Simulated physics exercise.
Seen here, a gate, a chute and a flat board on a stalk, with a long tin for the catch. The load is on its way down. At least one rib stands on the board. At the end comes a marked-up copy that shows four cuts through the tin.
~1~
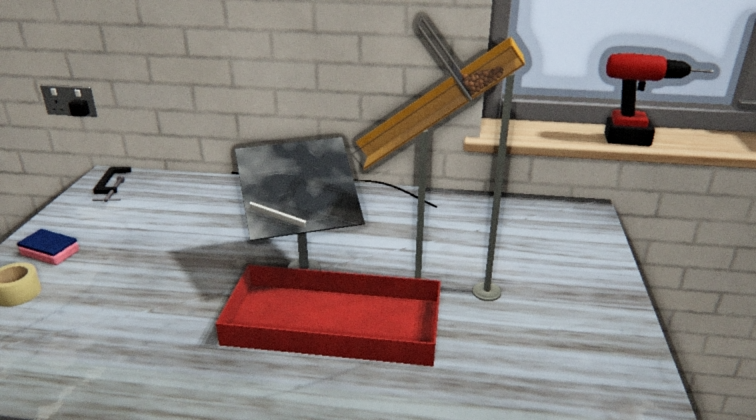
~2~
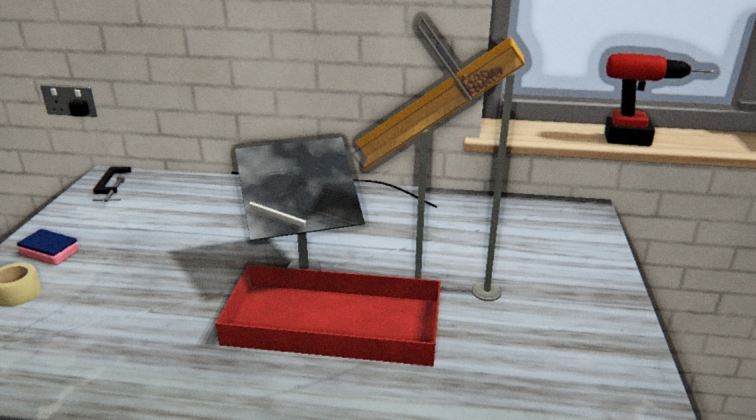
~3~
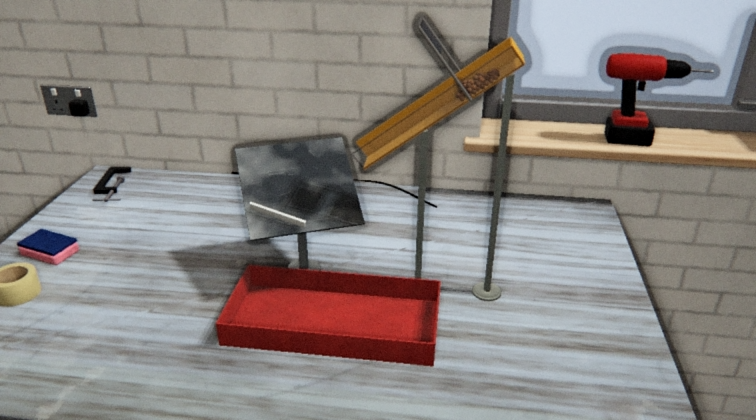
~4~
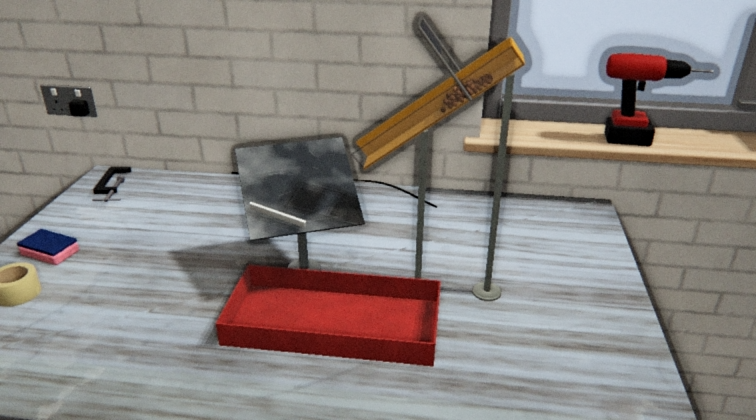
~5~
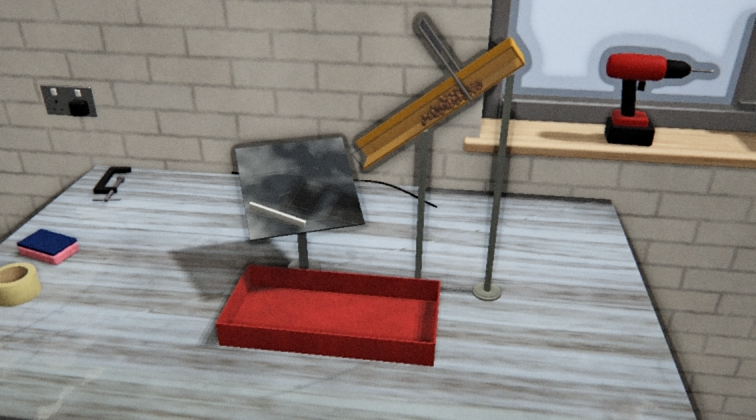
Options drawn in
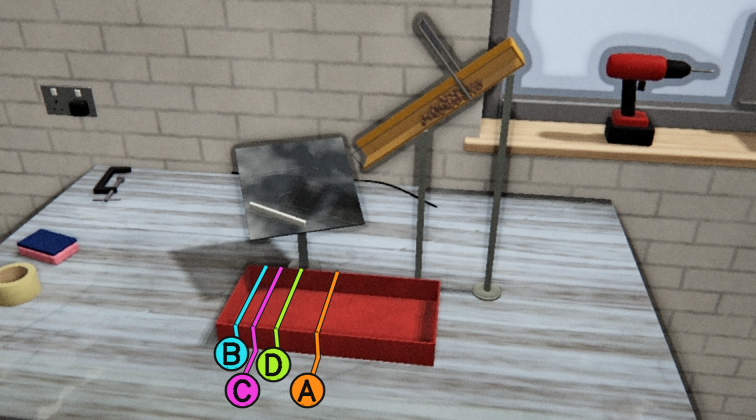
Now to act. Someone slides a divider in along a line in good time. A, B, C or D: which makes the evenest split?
A works best here.
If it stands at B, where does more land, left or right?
Right.
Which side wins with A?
More lands on the left.
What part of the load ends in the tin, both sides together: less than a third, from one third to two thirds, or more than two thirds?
It is more than two thirds.
On the marked copy, line A crosses the front rim at (317, 333); line B crosses the front rim at (235, 325); line C crosses the front rim at (253, 327); line D crosses the front rim at (276, 329).
Choosing A, of what is caught, about two thirds on the left of the divider, about a third on the right.
Choosing B, of what is caught, none on the left of the divider, all on the right.
Choosing C, of what is caught, a stray few on the left of the divider, nearly all on the right.
Choosing D, of what is caught, a small part on the left of the divider, nearly all on the right.
